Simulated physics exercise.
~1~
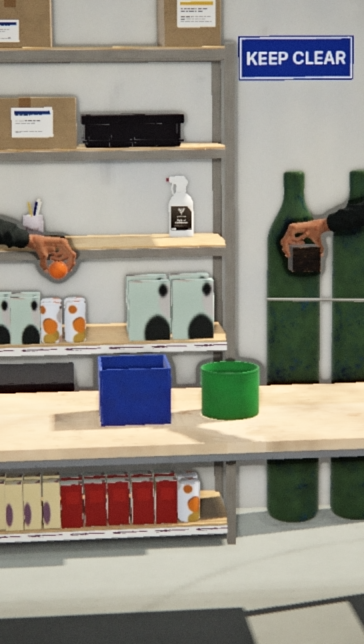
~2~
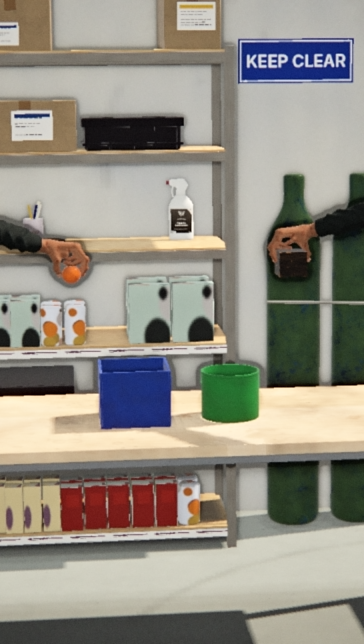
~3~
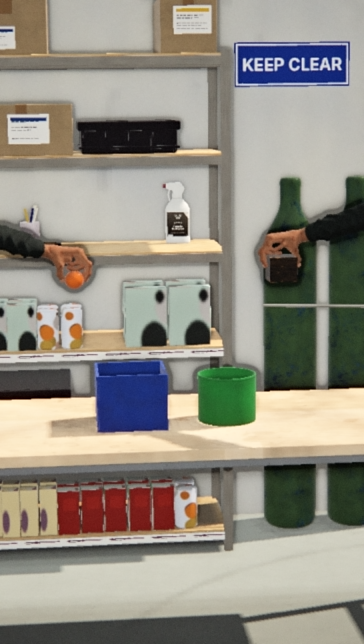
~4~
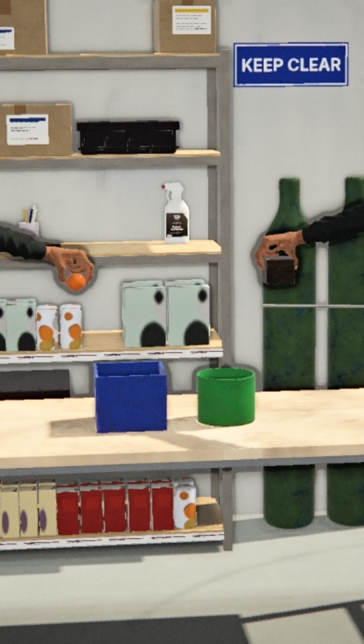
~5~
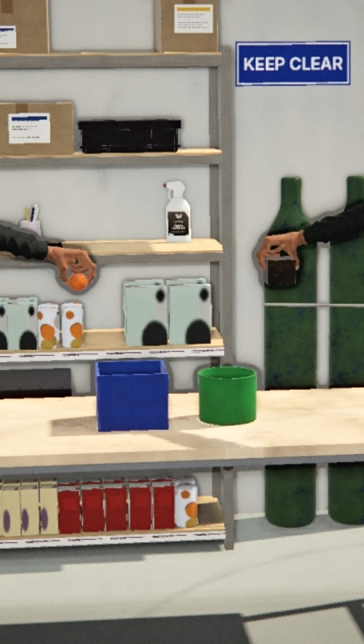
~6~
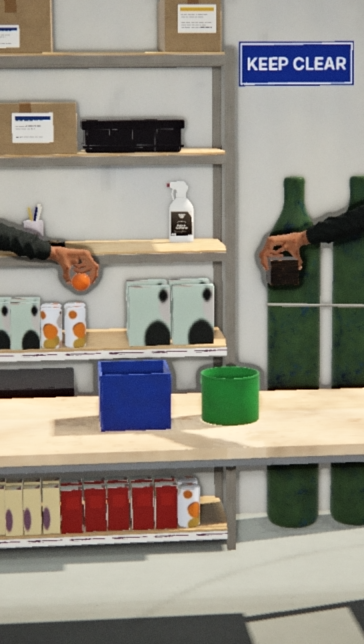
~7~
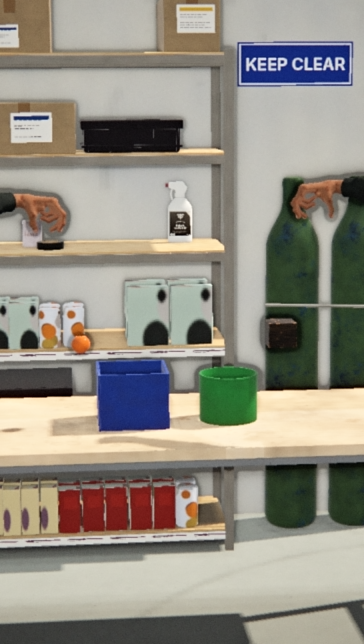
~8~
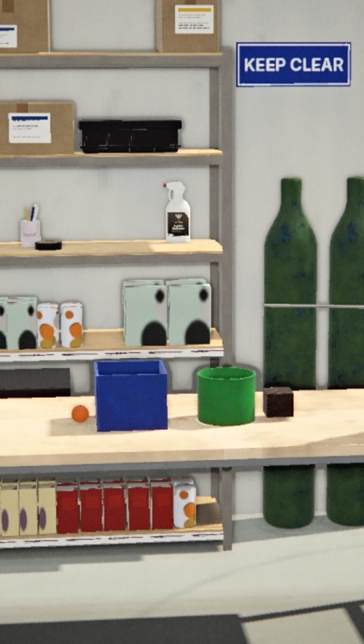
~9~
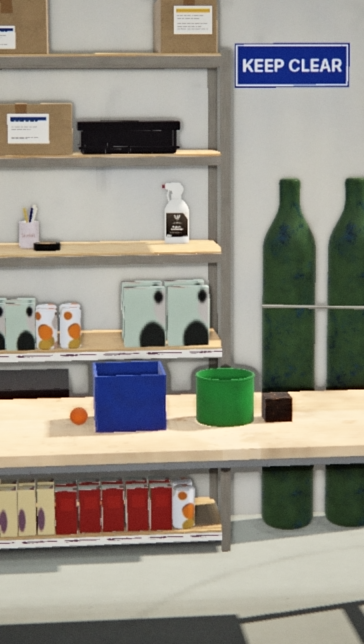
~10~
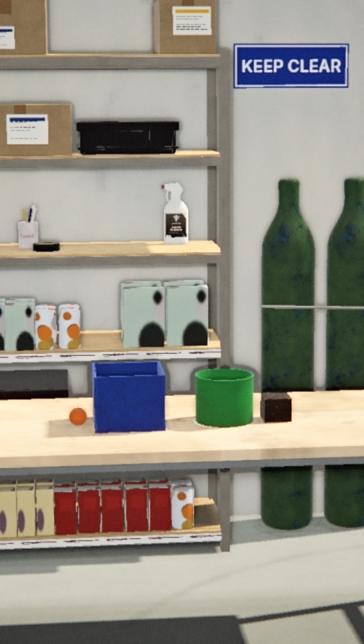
An orange tomato and a small dark block are held in the air by two hands, one reaching in from the left and one from the right, above a counter with a blue square basket and a green round pot. The tomato edges right while the block shifts left, and then both hover almost still. The hands let go and draw back, and the two things fall together past the shelves and the tall green bottles. Both miss the containers. The tomato rests on the counter left of the basket, and the block sits right of the pot.
